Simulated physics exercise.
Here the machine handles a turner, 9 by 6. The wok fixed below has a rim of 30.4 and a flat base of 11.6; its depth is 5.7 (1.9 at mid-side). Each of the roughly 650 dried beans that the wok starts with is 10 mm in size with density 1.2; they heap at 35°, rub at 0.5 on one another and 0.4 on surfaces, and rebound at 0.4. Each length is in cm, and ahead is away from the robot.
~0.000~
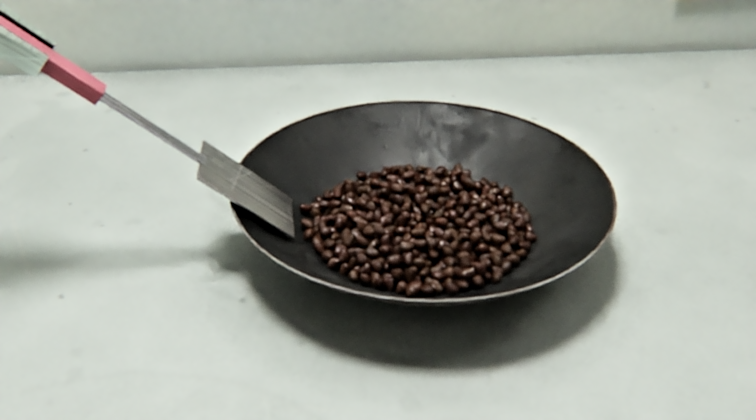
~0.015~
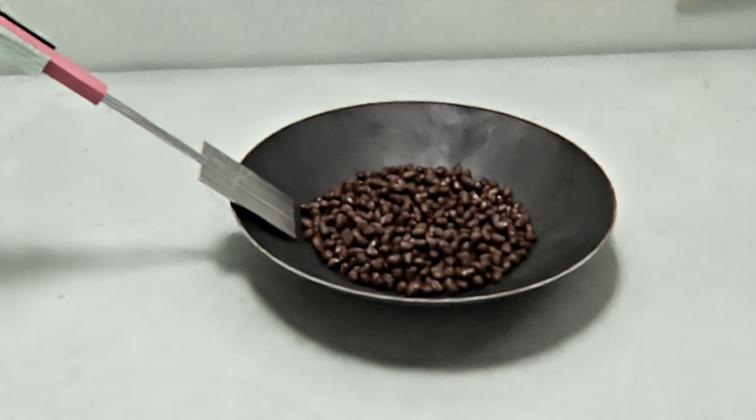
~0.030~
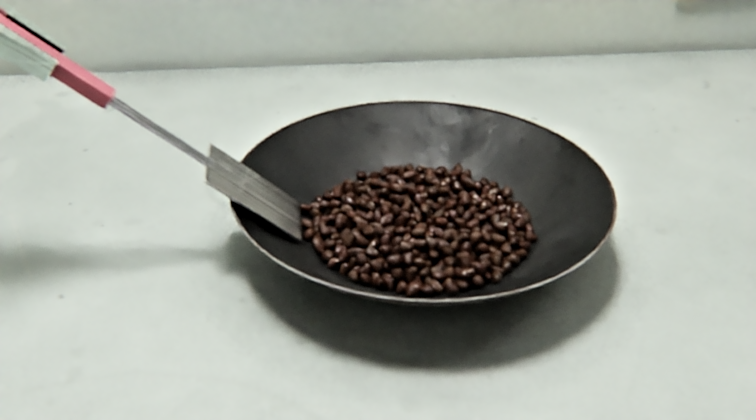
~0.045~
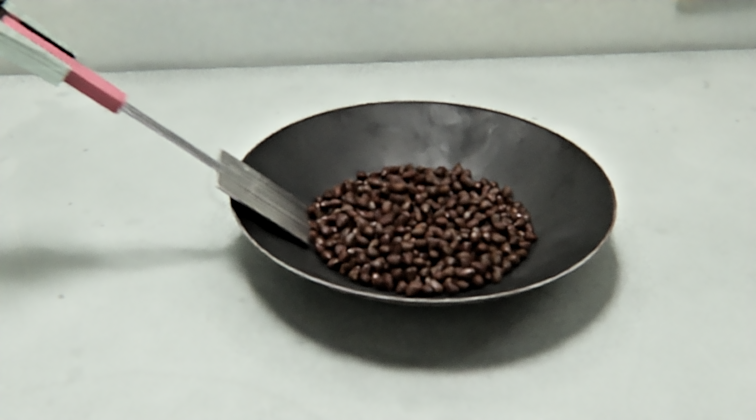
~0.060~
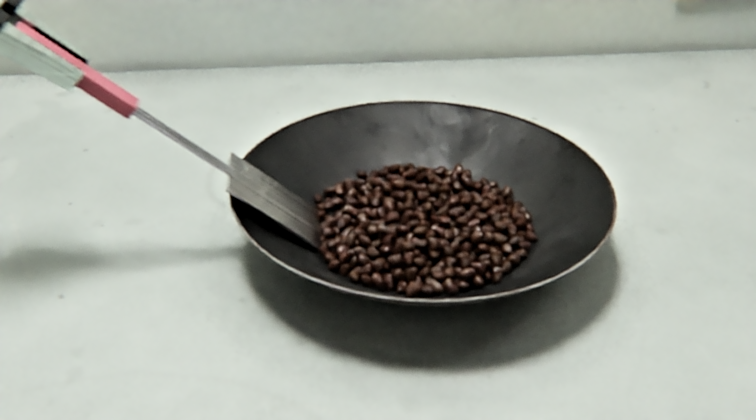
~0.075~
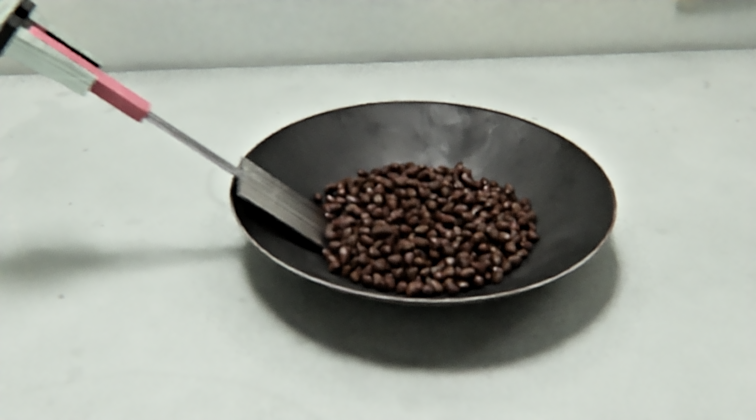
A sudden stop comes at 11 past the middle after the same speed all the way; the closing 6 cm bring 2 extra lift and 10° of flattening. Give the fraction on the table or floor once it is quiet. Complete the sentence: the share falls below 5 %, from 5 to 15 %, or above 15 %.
The share falls from 5 to 15 %.
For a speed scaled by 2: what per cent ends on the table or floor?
Near 25 in a hundred.
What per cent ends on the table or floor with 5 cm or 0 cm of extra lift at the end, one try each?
Estimates, in order: 10 % then 5 %.
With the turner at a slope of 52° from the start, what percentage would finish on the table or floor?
I'd expect near 10 percent then.
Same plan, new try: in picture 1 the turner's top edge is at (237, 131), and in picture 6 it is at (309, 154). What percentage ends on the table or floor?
25 %.
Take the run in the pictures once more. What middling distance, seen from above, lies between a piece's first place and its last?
4 cm.
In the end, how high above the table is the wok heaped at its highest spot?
Some 6.5 cm above the table.
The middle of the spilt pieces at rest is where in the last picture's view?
Near pixel (645, 222).
By 0.21 s, sloping 41°, highest piece 5 above the table; 649 in the wok.
By 0.34 s, sloping 39°, highest piece 6 above the table; 649 in the wok.
By 0.61 s, sloping 31°, highest piece 7 above the table; 586 in the wok, 62 on the table or floor, 1 on the blade or in flight.
By 1.66 s, sloping 31°, highest piece 6 above the table; 585 in the wok, 64 on the table or floor.
Final count, 585 in the wok, 64 on the table or floor. That is 10 % on the table or floor.
